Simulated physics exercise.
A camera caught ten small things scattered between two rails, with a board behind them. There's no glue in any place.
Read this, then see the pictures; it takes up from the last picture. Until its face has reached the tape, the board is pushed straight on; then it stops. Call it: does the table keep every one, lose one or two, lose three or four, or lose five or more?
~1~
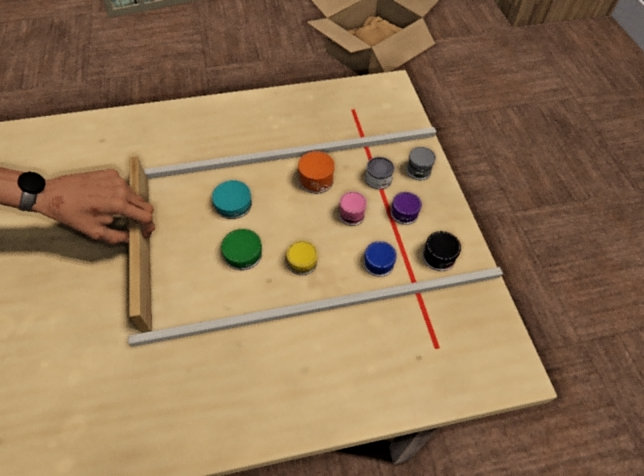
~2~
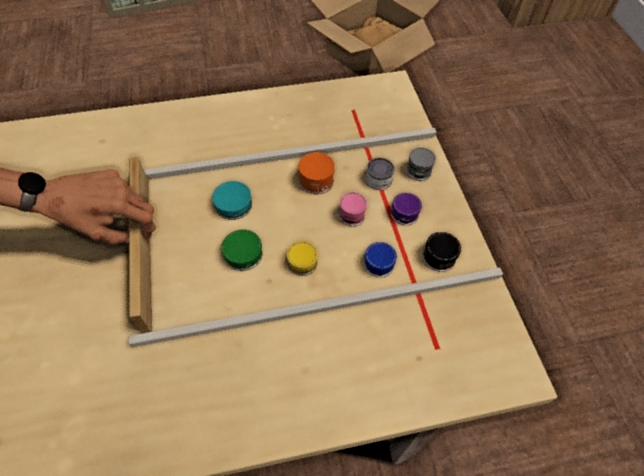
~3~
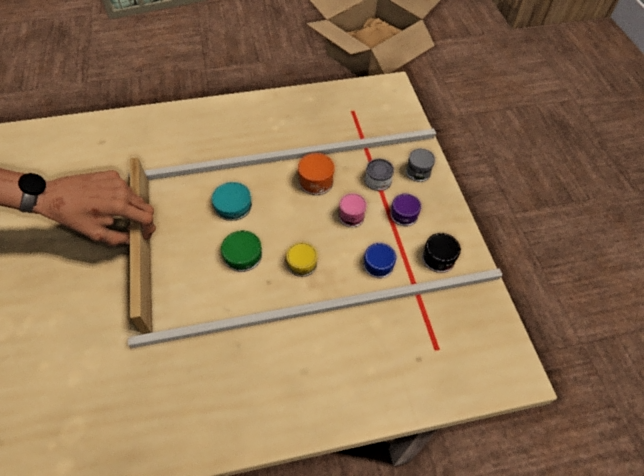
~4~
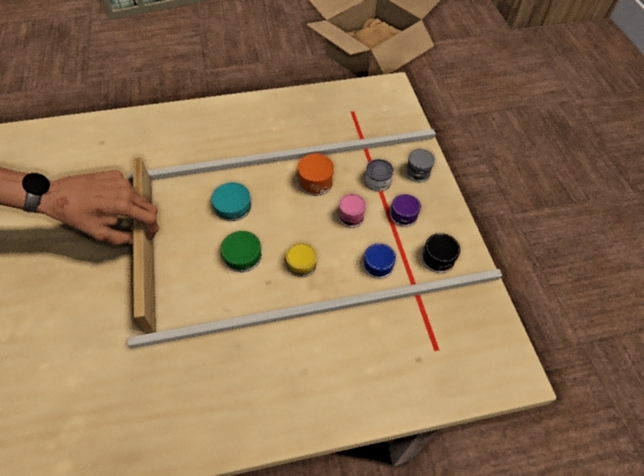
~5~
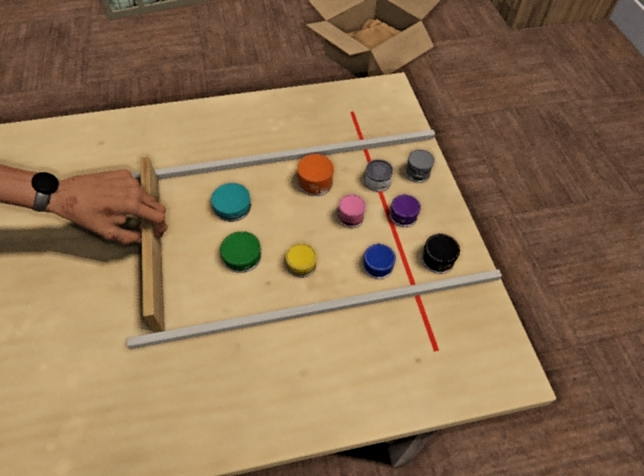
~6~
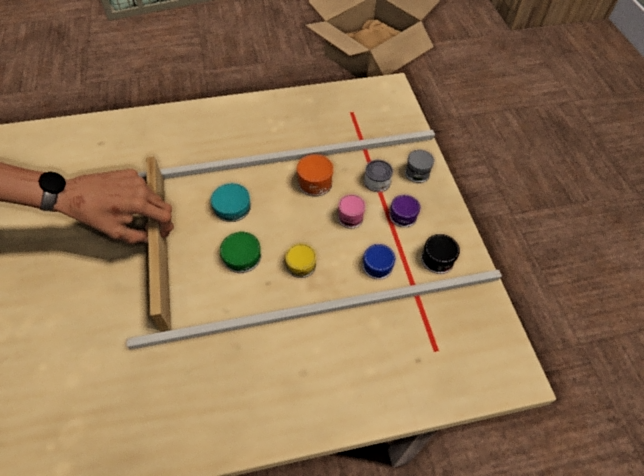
It keeps every one.
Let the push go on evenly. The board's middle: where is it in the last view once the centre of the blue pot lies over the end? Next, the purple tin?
The blue pot gives roughly (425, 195), the purple tin roughly (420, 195).
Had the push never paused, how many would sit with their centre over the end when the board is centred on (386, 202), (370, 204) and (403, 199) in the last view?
Result per place: 0; 0; 2.
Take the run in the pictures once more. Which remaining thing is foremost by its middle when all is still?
That's the grey pot.
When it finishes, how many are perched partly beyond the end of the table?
The count is 2.
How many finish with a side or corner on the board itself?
At rest, 3 are in contact.
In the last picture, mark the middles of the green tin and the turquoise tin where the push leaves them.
The first near (414, 229), the second near (396, 180).
A little later, none off yet; grey pot at rest near (419, 166); black tin at rest near (440, 254); purple tin at rest near (405, 211).
When it is over, the number that fall off is zero.
